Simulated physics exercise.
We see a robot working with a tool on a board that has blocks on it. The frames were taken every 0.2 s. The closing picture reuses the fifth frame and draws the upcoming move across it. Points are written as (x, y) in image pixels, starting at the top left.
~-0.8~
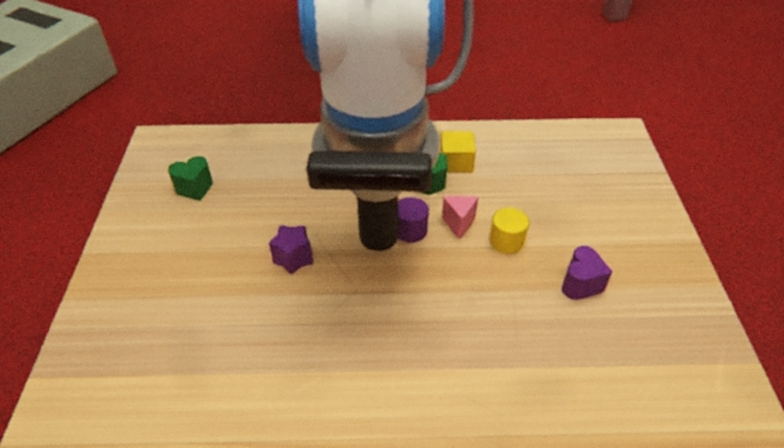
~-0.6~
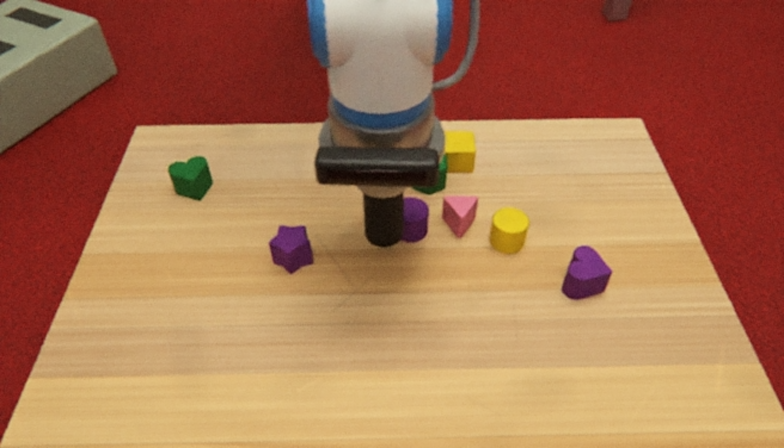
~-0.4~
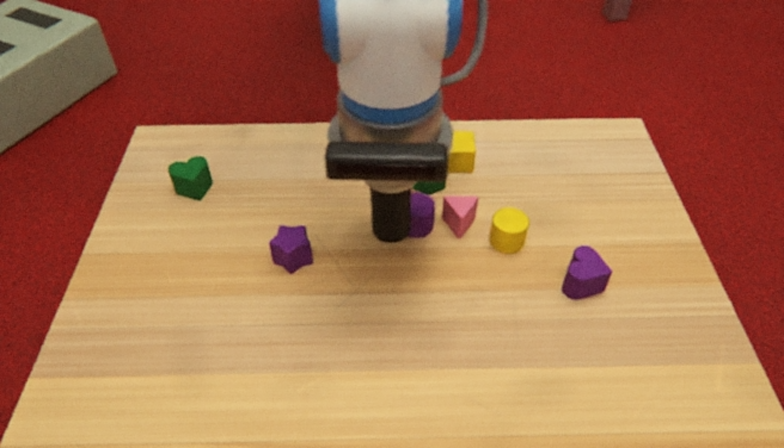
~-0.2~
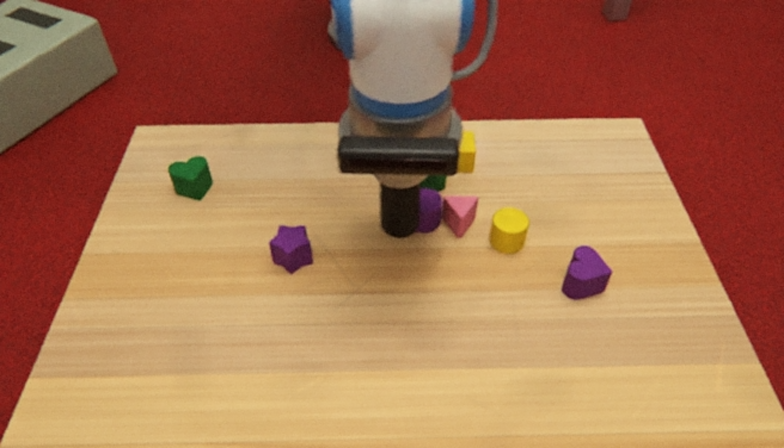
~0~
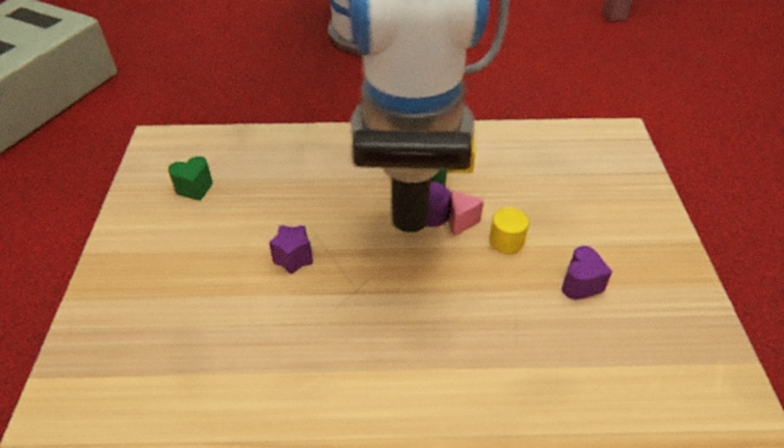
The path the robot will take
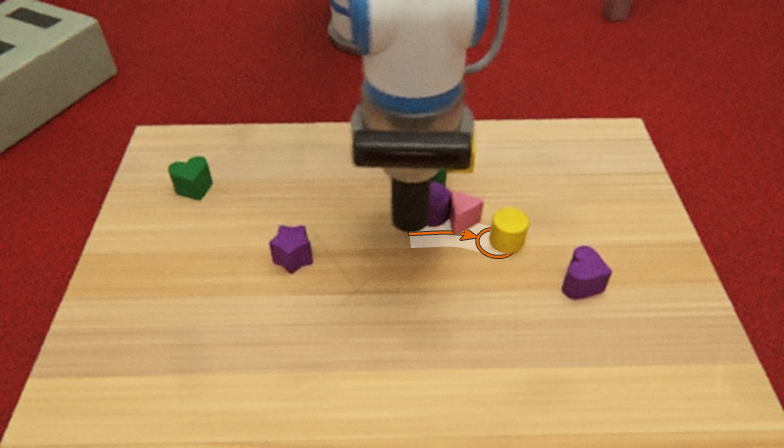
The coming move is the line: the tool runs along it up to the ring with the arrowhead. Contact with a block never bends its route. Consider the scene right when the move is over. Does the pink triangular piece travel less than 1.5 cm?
My answer is no.
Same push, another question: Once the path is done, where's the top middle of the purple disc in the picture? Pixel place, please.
The centre of its top face lies at (450, 186).
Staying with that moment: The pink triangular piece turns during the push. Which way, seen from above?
From above, clockwise.
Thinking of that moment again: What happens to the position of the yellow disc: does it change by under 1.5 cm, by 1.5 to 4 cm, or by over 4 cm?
It will move between 1.5 and 4 cm.
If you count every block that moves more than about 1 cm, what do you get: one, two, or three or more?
The count is three or more.
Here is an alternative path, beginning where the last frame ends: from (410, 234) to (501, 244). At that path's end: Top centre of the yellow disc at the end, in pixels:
Its top middle: (542, 220).
Drawn move, from (410, 234) through (453, 233) to (496, 243).
The first path, step by step. Halfway along, tool (456, 218); purple disc (450, 186); pink triangular piece (484, 195), turned 50° clockwise.
At the end, tool (499, 228); green hexagonal block still; purple disc (450, 186); pink triangular piece (486, 195), turned 50° clockwise; yellow disc (538, 224).
